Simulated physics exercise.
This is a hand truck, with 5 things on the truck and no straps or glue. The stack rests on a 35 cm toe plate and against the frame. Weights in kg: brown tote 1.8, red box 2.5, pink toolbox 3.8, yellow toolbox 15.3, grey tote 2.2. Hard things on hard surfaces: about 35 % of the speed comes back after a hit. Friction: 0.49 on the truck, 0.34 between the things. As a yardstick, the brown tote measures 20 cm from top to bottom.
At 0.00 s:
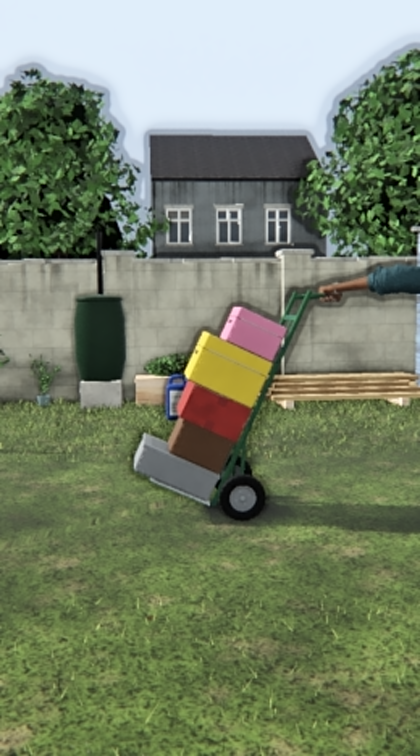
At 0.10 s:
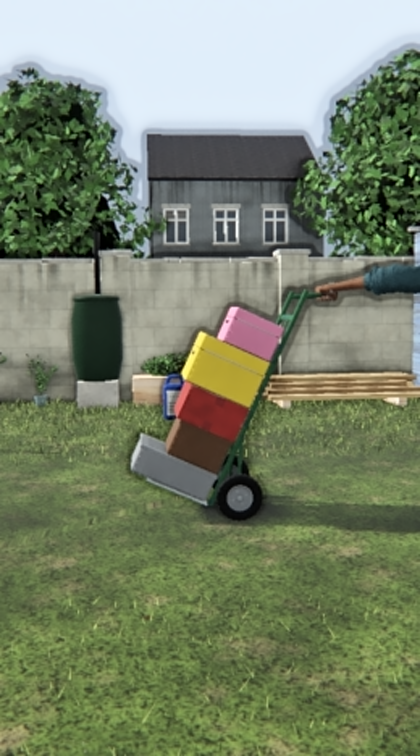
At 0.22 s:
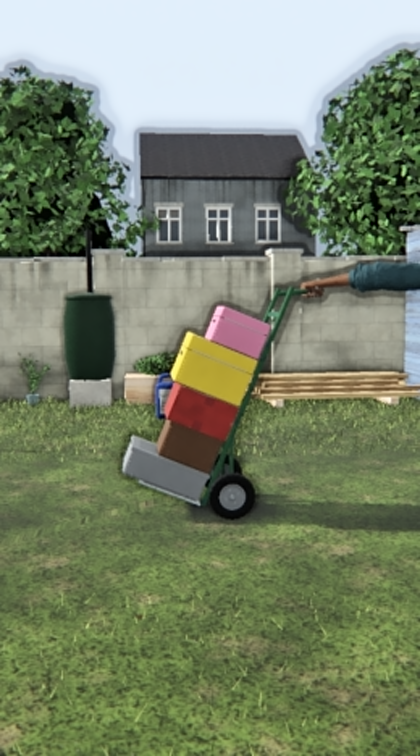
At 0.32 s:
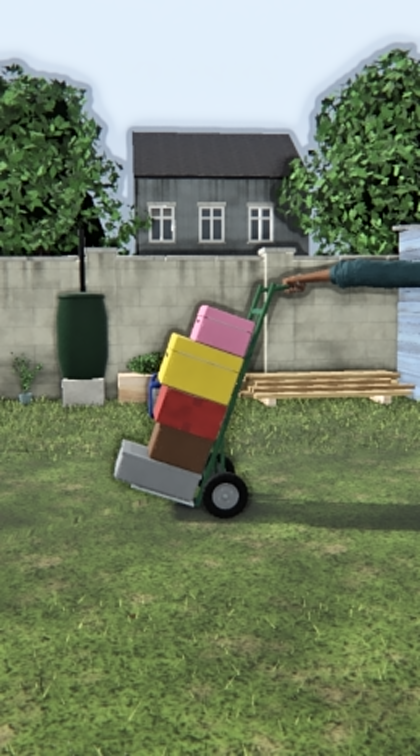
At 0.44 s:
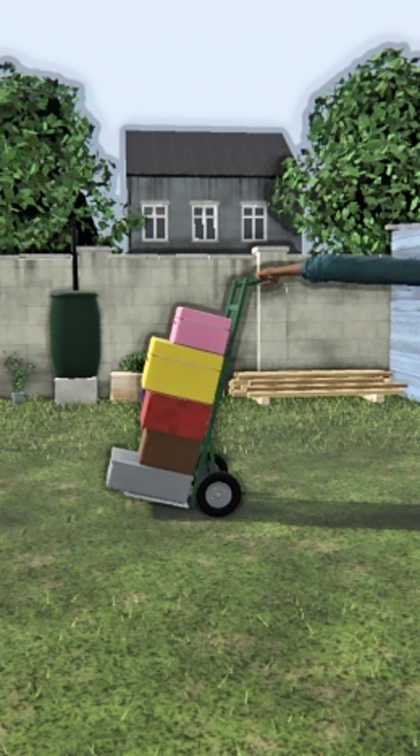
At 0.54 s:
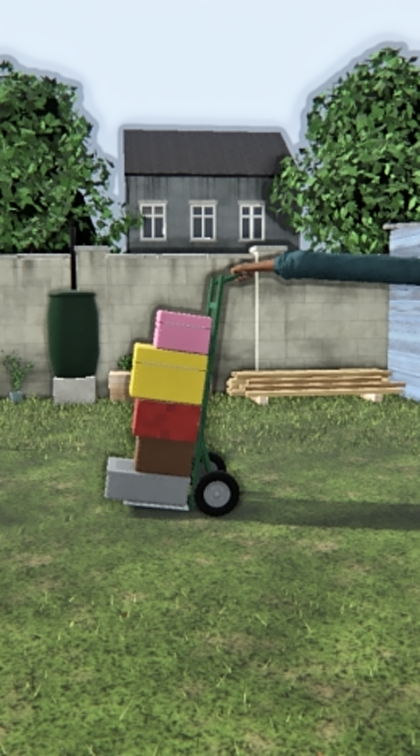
A hand tilts a green hand truck stacked with five colourful boxes from leaning back toward upright.
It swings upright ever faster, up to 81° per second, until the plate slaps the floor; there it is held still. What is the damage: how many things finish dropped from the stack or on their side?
Things lost: Three or more.
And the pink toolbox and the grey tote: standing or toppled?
The pink toolbox topples; the grey tote is still upright.
After 1.04 s, truck upright; red box 16° off its base near (136, 420); brown tote 16° off its base near (152, 452); pink toolbox 16° off its base.
After 1.54 s, truck upright; red box, pink toolbox and yellow toolbox now dropped from the stack; brown tote 63° off its base near (132, 444).
After 1.84 s, truck upright; brown tote on its side near (105, 451); grey tote 7° off its base.
After 2.14 s, truck upright; brown tote upside down near (82, 463).
In the end (3.1 s), dropped from the stack, brown tote, red box, pink toolbox and yellow toolbox; grey tote under 10 cm from the start. At the end, from the last picture's camera, brown tote near (74, 476).
